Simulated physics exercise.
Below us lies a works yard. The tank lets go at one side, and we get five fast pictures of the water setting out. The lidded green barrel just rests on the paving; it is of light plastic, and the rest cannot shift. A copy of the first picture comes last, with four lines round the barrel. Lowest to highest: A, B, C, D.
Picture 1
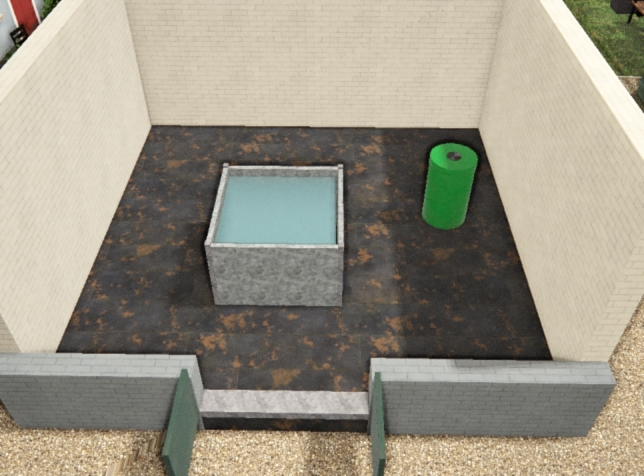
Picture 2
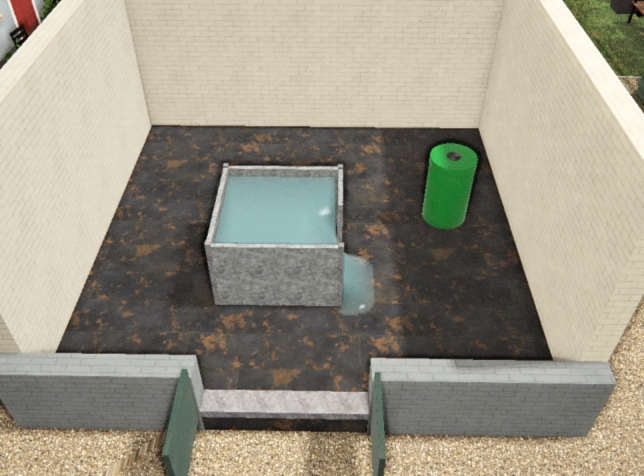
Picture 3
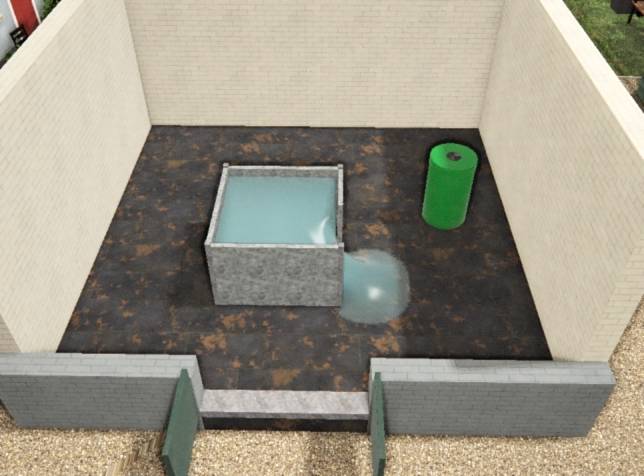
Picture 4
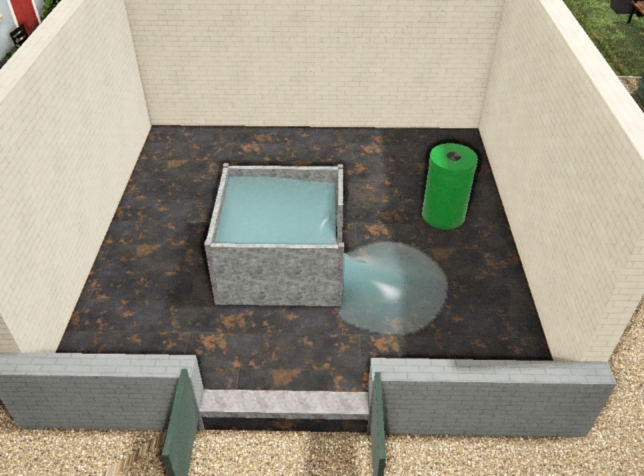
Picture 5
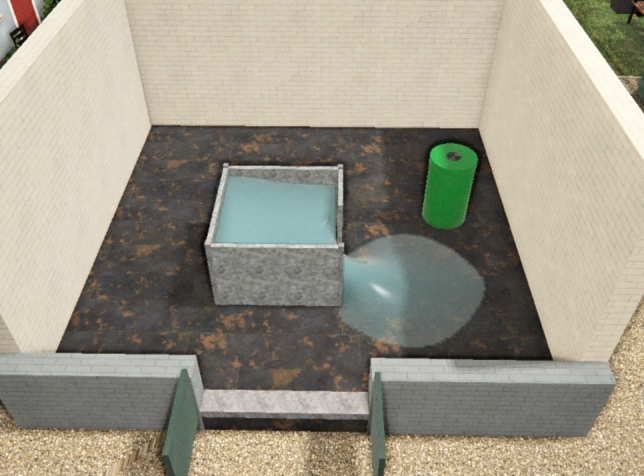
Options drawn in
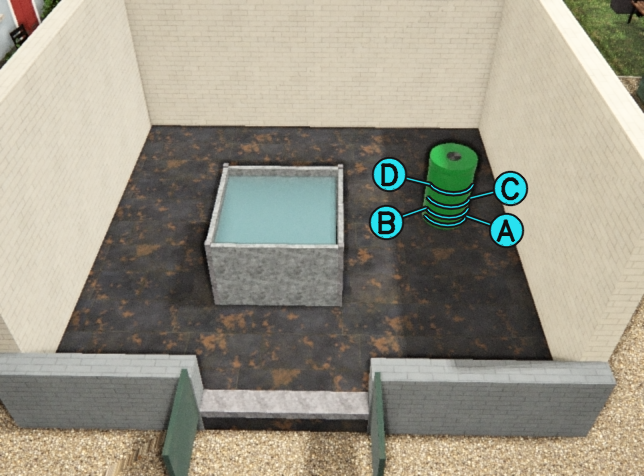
A full stone tank leaks water from its right side, spreading across the dark ground.
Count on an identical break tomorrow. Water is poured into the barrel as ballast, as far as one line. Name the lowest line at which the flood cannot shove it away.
B.
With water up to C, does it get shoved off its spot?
No, that is safe.
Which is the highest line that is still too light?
Line A.
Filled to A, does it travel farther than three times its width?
No, less.
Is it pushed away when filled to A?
Yes, it does.
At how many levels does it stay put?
Three.
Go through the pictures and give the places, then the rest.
The first frame shows lid of the green barrel at (454, 157); tank full, its middle at (279, 209); open gate at (283, 360).
In the second frame, 1 % of the ground under water, its edge towards the barrel at (366, 268).
In the third frame, 3 % of the ground under water, its edge towards the barrel at (393, 261).
In the fourth frame, 6 % of the ground under water, its edge towards the barrel at (402, 247).
The fifth frame shows lid of the green barrel at (454, 157); 9 % of the ground under water, its edge towards the barrel at (428, 243).
In cyan, A at (447, 225); B at (449, 217); C at (451, 207); D at (453, 193); from the bottom up A, B, C, D.
Choosing A, it is pushed about its own width away.
Choosing B, it does not move.
Choosing C, it does not move.
Choosing D, it does not move.
